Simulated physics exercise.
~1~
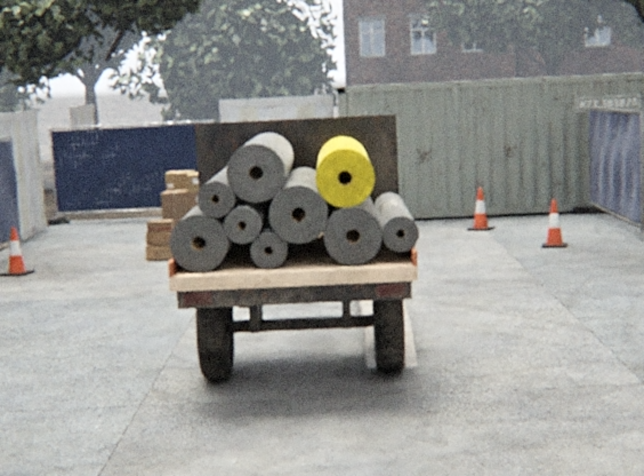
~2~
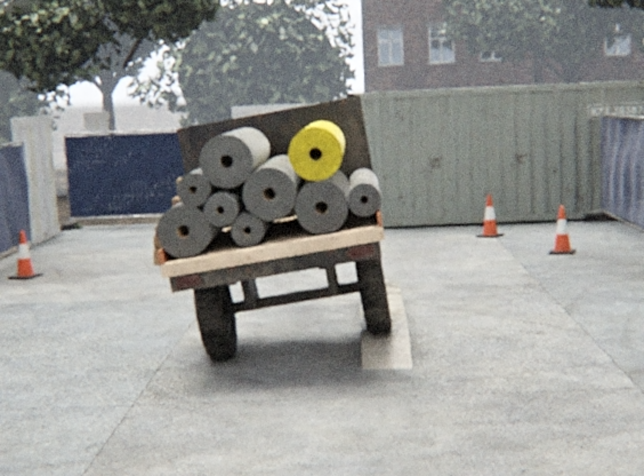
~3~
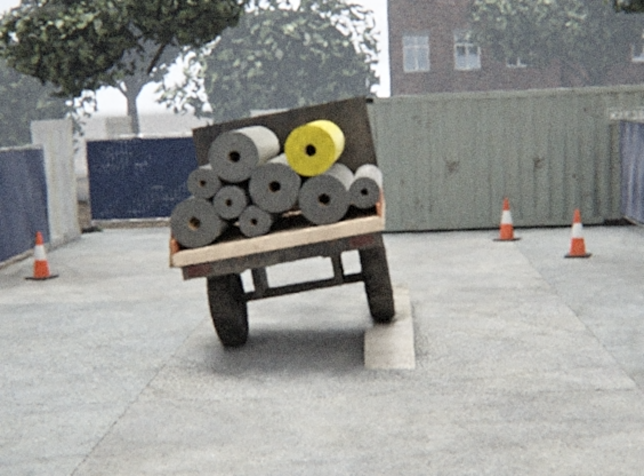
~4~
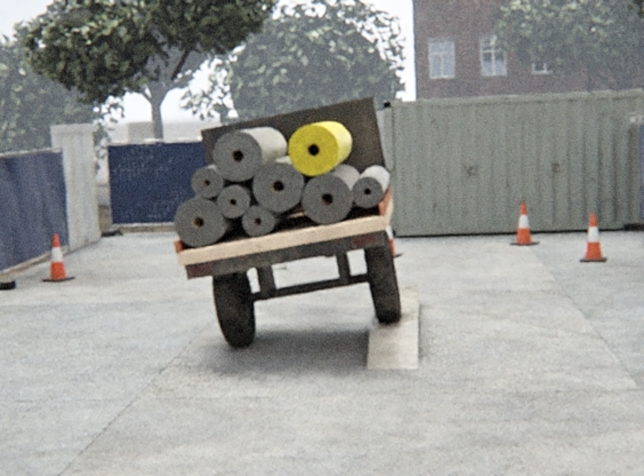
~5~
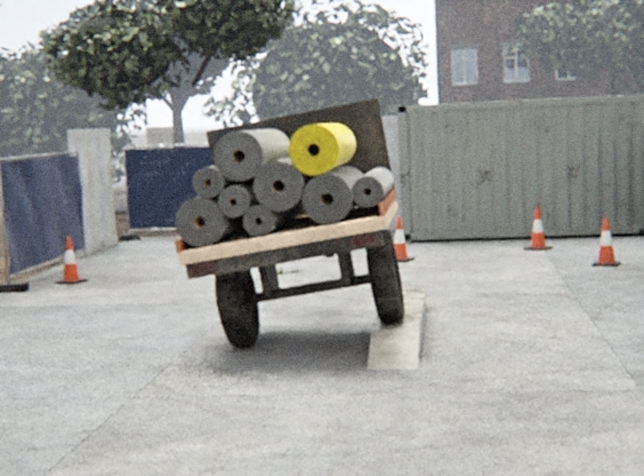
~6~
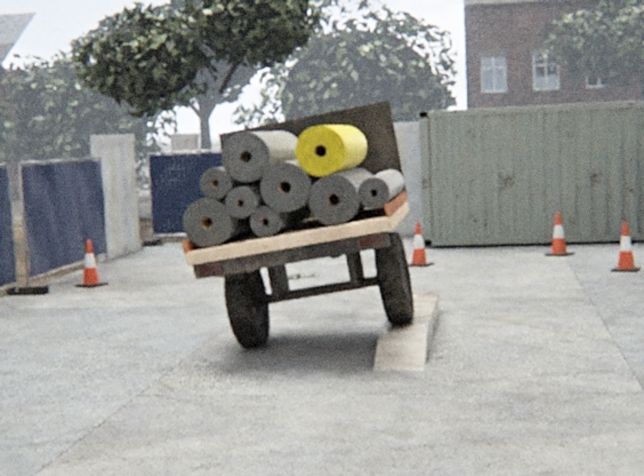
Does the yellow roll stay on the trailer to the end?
Yes, the yellow roll stays aboard. It is still resting on top of the grey rolls at the end, with the deck leaning to the left.
At the start, a flat trailer seen from behind carries a heap of grey rolls, with one yellow roll resting on top towards the right. The trailer moves away and its right wheel climbs a pale, low kerb, so the deck tips down to the left. The whole load leans with it, but the rolls stay packed together. The trailer then stops with its deck still slanted, while the view drifts slowly sideways past the cones and fencing. At the end, the yellow roll still sits on top of the grey ones, and nothing has fallen off.
